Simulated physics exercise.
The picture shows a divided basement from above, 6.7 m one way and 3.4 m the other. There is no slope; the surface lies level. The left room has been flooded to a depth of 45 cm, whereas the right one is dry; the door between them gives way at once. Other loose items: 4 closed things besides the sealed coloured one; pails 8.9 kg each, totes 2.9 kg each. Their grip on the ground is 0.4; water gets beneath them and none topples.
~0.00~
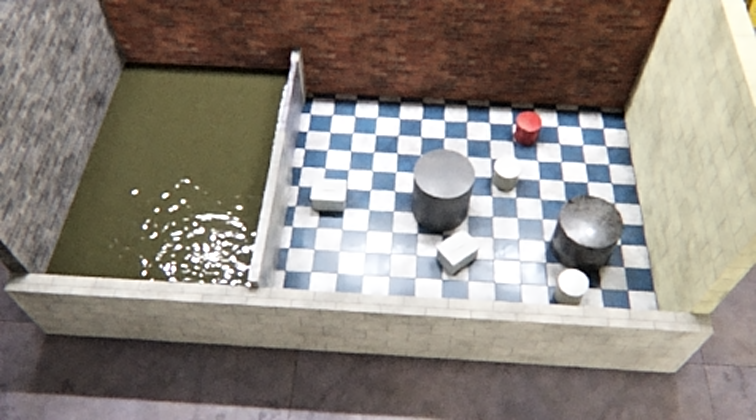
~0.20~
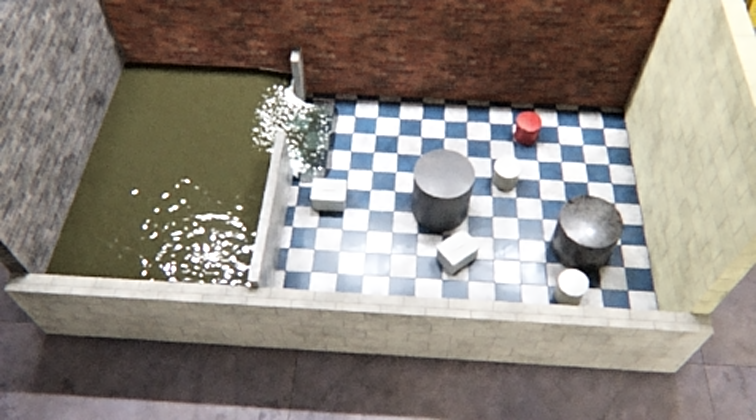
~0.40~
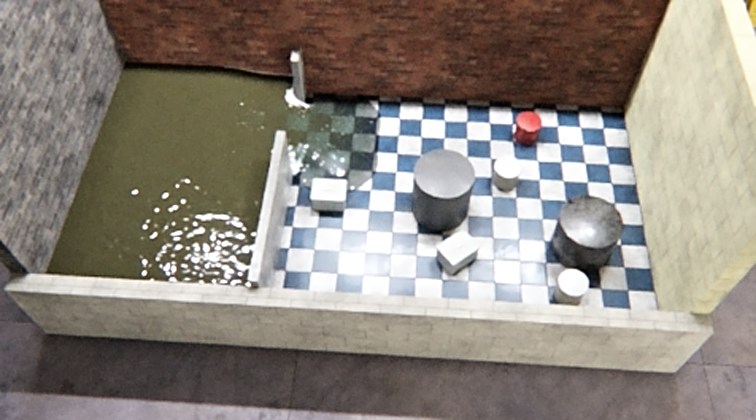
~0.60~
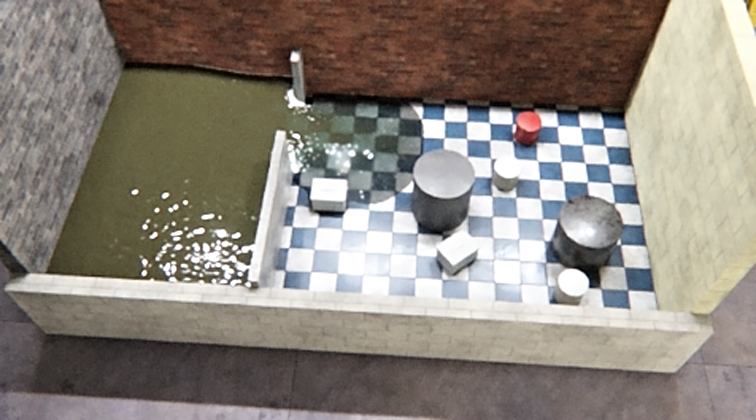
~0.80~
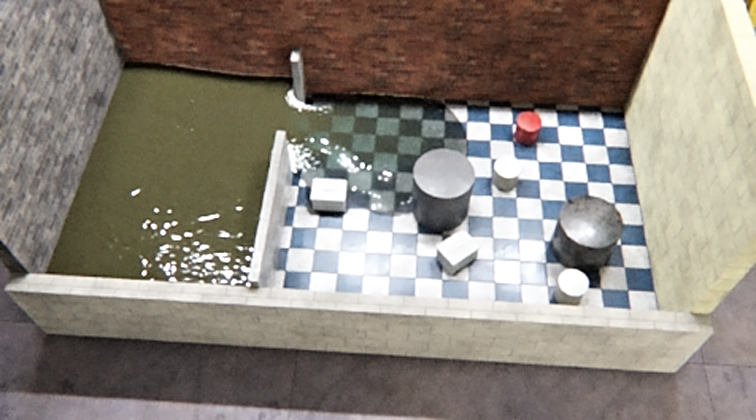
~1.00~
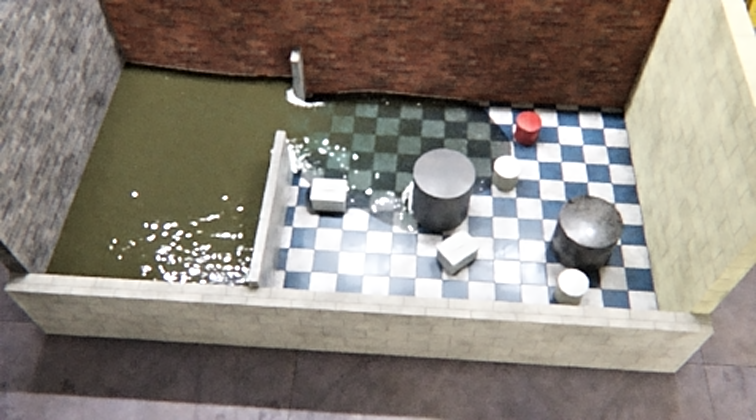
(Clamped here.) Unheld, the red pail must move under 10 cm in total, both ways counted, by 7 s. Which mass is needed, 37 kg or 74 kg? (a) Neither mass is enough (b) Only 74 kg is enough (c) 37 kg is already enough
Answer: B.
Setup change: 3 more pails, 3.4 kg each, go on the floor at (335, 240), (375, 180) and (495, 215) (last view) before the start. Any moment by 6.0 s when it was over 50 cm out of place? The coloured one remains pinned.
In turn: Short of it, past it, under.
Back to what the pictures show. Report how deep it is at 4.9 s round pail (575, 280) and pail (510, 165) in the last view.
11 and 13 cm.
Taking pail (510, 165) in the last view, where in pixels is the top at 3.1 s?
Close to pixel (631, 204).
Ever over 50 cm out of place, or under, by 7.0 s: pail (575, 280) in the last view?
Result: Stays within.
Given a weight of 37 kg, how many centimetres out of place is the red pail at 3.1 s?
Around 20 centimetres out of place.
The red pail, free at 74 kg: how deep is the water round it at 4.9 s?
Depth: Approx. 21 cm.
After 1.4 s the red pail would be 0 cm from its start with 37 kg and 0 cm from its start with 74 kg; 5 cm of water round it then.
After 3.1 s the red pail would be 24 cm from its start with 37 kg and 0 cm from its start with 74 kg; 14 cm of water round it then.
After 4.9 s the red pail would be 27 cm from its start with 37 kg and 0 cm from its start with 74 kg; 21 cm of water round it then.
After 7.0 s the red pail would be 27 cm from its start with 37 kg and 0 cm from its start with 74 kg; 19 cm of water round it then.
